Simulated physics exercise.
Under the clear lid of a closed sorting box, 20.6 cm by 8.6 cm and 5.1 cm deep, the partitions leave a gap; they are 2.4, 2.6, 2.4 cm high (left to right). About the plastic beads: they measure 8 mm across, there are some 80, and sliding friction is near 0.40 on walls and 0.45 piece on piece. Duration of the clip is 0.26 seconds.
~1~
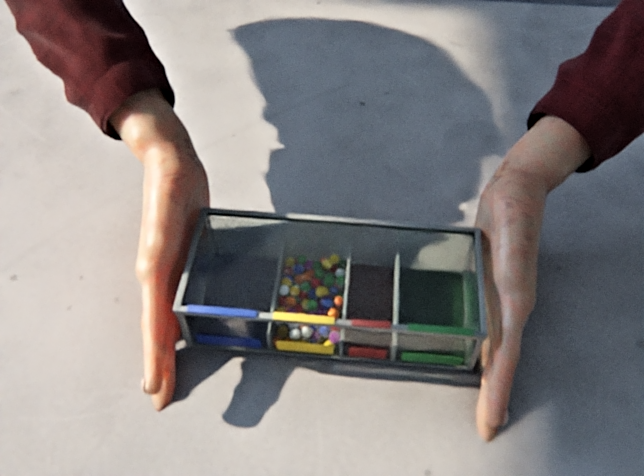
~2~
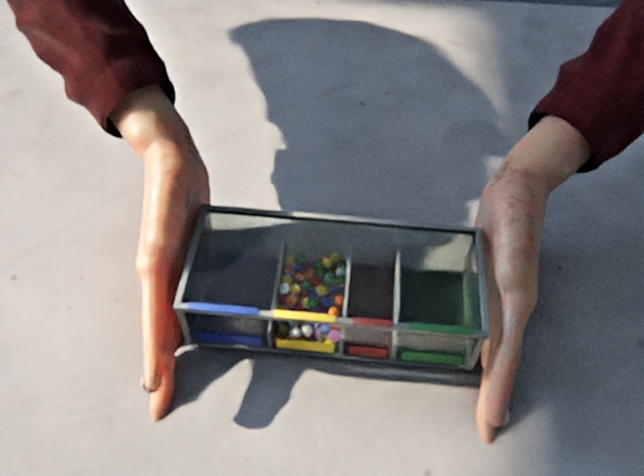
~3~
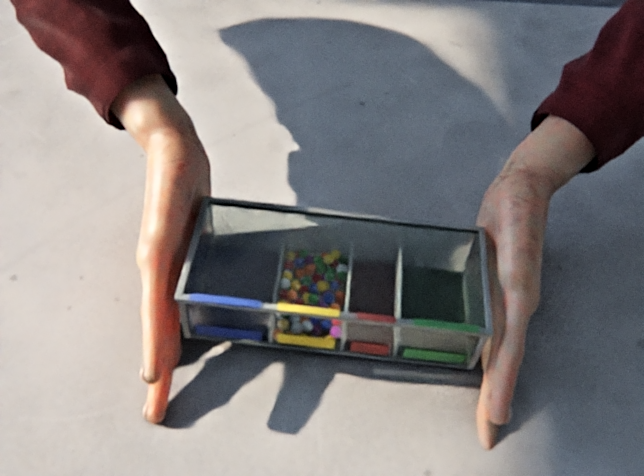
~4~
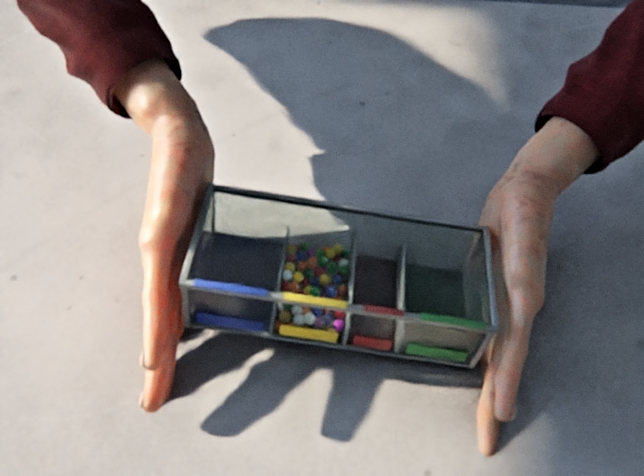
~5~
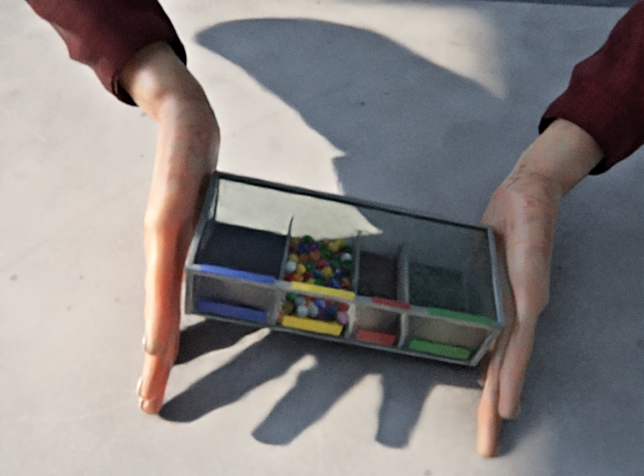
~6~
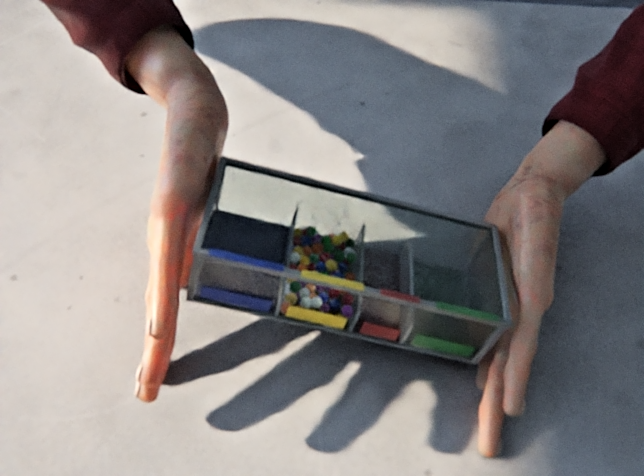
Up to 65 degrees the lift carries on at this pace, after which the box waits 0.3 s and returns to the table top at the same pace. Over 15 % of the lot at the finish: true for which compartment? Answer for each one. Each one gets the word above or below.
Results: Red compartment below; blue compartment below; green compartment below; yellow compartment above.
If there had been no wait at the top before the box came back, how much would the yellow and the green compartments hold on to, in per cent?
Final amounts, yellow 100% and green 0%.
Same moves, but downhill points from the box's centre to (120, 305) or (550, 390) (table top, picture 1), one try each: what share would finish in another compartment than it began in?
About 0 per cent on the first try and 0 per cent on the second.
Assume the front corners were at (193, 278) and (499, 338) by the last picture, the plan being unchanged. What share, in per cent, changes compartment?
It comes to around 0 per cent in that case.
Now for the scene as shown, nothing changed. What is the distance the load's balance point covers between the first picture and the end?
It shifts by roughly 1.0 cm.
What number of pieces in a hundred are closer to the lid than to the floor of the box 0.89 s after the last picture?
About 0 per cent.
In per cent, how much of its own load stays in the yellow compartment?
Fraction kept: Approx. 100 %.
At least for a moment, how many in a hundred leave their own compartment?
I'd say near 0 percent of them.
Then, 0.89 s after the last picture, tilt 65 degrees; yellow 100 %.
Then, 1.48 s after the last picture, tilt 34 degrees; yellow 100 %.
Then, 2.13 s after the last picture, tilt 0 degrees; yellow 100 %.
In the end, red 0 %, blue 0 %, green 0 %, yellow 100 %.
